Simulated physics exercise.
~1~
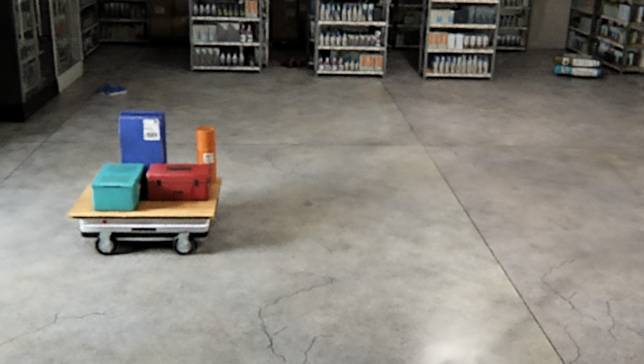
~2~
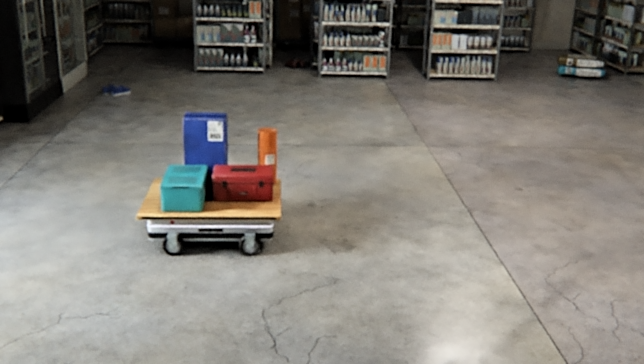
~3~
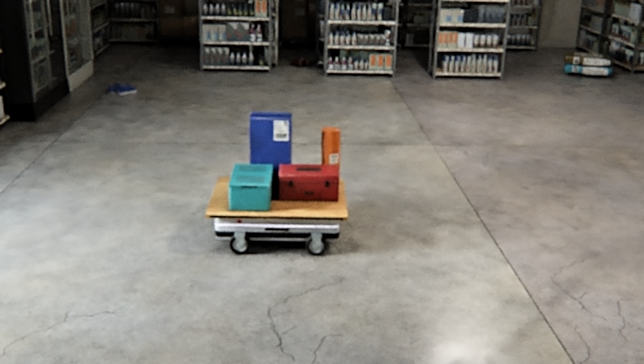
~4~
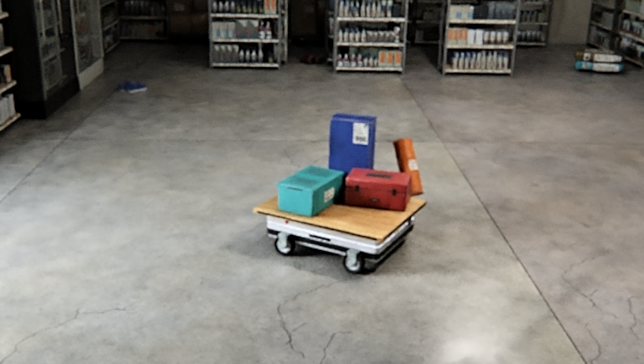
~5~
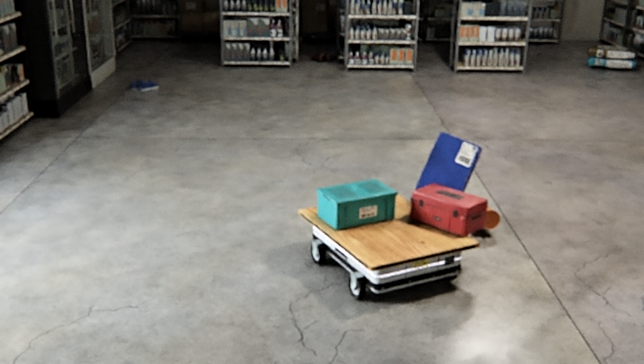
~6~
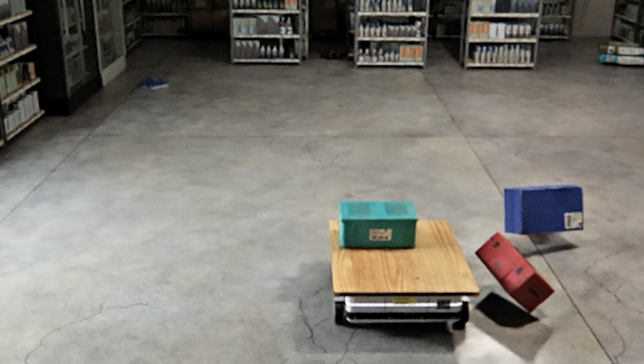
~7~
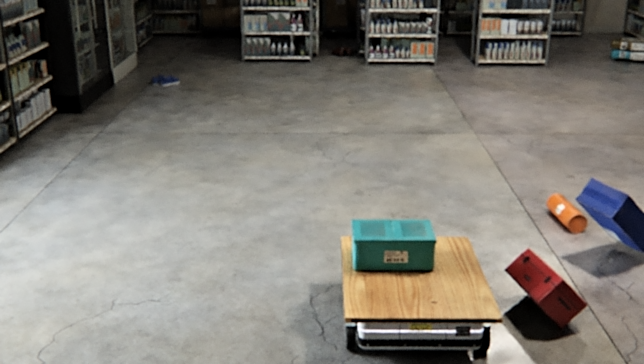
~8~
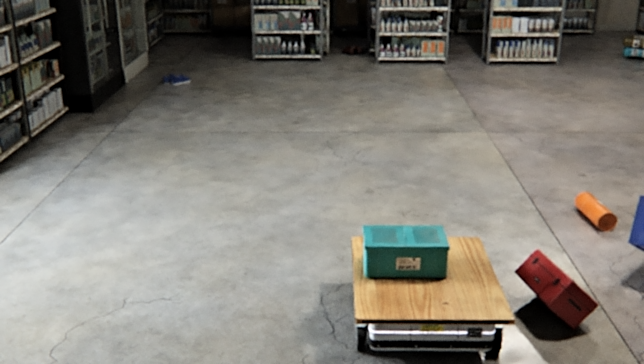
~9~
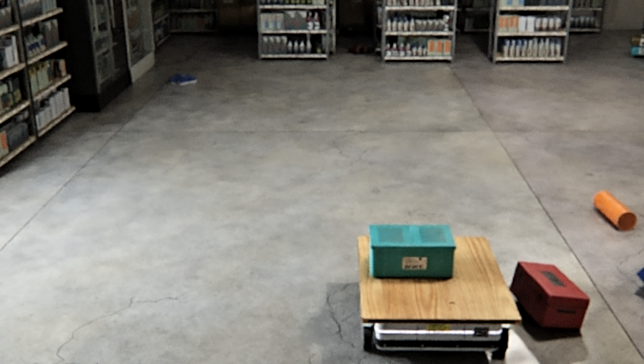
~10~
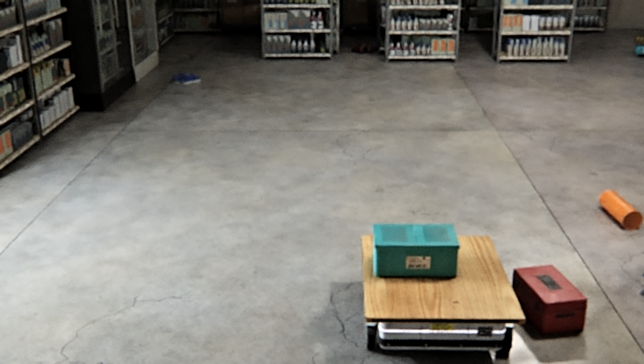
The footage shows a wheeled cart carrying a turquoise tote, blue box, orange canister and red toolbox rightward across a concrete floor, then turning toward the viewer as the canister, box and toolbox fall off its right side; it stops with only the tote aboard, the toolbox sitting upright beside it.
